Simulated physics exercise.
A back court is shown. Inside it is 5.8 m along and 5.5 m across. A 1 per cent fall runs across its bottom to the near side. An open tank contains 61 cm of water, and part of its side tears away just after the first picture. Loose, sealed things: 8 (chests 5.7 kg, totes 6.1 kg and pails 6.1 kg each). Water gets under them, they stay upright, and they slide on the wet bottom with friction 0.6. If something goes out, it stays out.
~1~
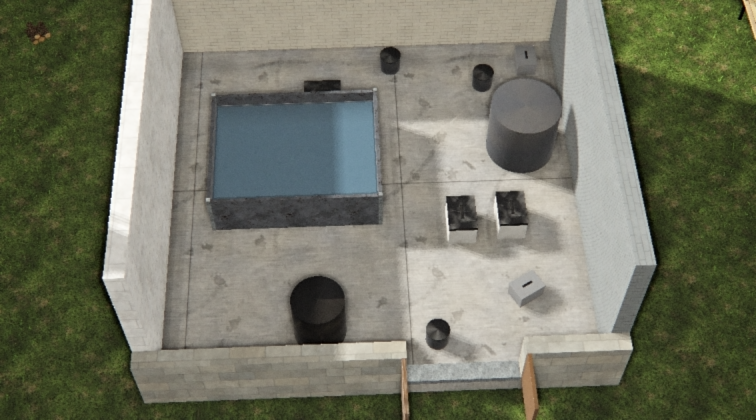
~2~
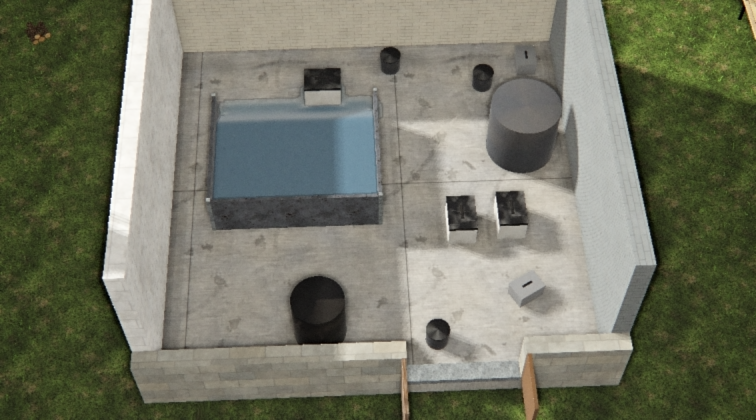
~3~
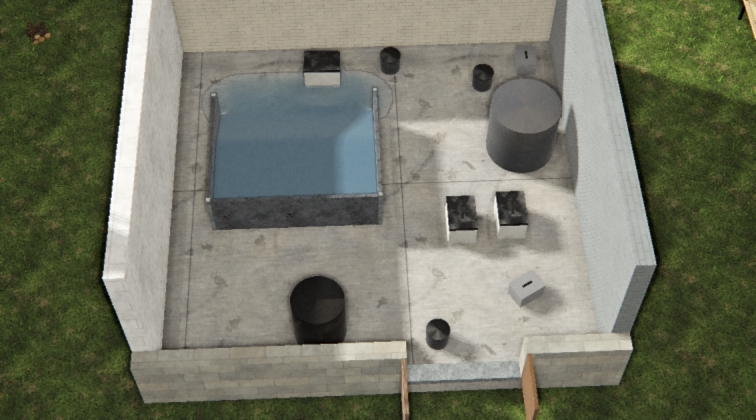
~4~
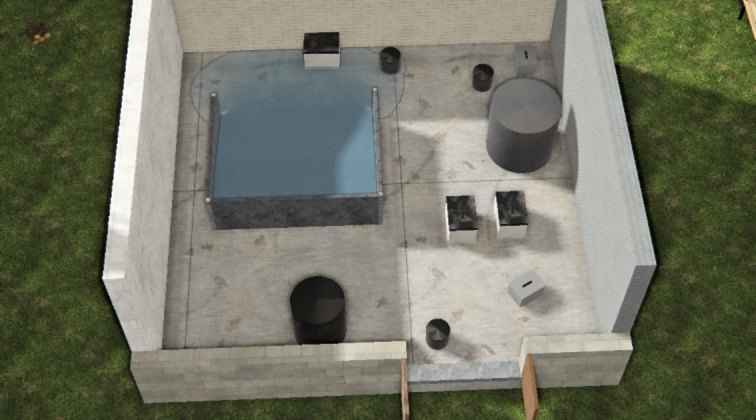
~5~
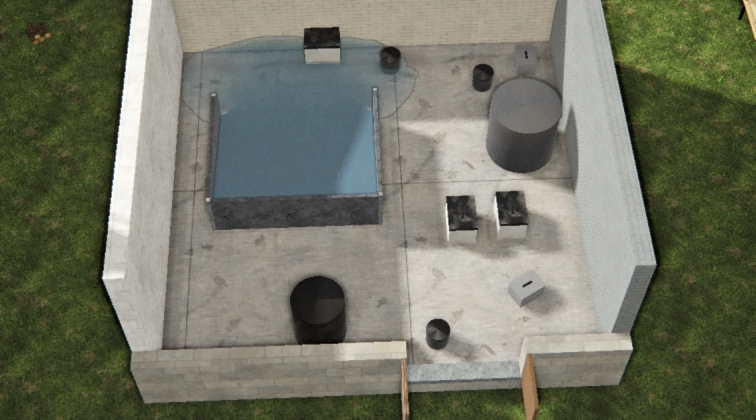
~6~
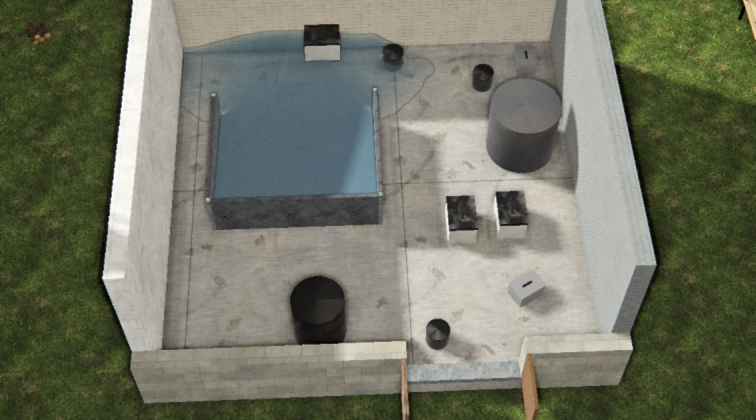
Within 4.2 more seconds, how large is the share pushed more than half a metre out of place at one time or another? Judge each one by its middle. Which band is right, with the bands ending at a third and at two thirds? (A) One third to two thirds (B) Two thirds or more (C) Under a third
A.
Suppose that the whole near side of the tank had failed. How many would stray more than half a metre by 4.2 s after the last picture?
In that case 2 of them.
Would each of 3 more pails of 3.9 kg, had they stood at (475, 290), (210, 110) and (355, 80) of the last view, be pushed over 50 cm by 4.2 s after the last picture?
First stays inside, second goes beyond, third goes beyond.
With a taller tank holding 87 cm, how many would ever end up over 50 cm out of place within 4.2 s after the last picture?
The answer would then be 8.
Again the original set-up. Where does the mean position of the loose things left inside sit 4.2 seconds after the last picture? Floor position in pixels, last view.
Somewhere near (509, 188).
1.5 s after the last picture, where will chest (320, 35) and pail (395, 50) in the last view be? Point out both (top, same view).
Estimated pixels: (389, 29) and (529, 47).
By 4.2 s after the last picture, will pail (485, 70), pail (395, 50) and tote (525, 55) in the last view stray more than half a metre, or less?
One by one: Above the line; above the line; above the line.
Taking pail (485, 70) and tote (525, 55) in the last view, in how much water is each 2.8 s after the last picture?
Close to 28 and 30 centimetres.
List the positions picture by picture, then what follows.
The first picture shows a chest at (322, 90) rests on the ground; a pail at (390, 55) rests on the ground; water covers 4.1 m2; 0 of 8 have shifted.
The second picture shows a chest at (322, 78), on the bottom, 20 cm from its start; a pail at (390, 55), on the bottom; water covers 5.2 m2; 1 of 8 have shifted.
The third picture shows a chest at (322, 60) rests on the ground, 56 cm from its start; a pail at (390, 55) rests on the ground; 6.7 m2 under water; 1 of 8 have shifted.
The fourth picture shows a chest at (321, 42), on the bottom, 94 cm from its start; a pail at (390, 55) rests on the ground; water covers 8.3 m2; 1 of 8 have shifted.
The fifth picture shows a chest at (322, 37) floats, 100 cm from its start; a pail at (390, 54), on the bottom; water covers 8.9 m2; 1 of 8 have shifted.
The sixth picture shows a chest at (322, 34) floats, 100 cm from its start; a pail at (393, 51), on the bottom, 8 cm from its start; water covers 9.3 m2; 2 of 8 have shifted.
Then, 0.4 s after the last picture 1 of 8 are over 50 cm from their spots; 2 afloat.
Then, 1.5 s after the last picture 3 of 8 are over 50 cm from their spots; 3 afloat.
Then, 2.8 s after the last picture 4 of 8 are over 50 cm from their spots; 4 afloat.
Then, 4.2 s after the last picture 5 of 8 are over 50 cm from their spots, and 5 have been at some point; 5 afloat.
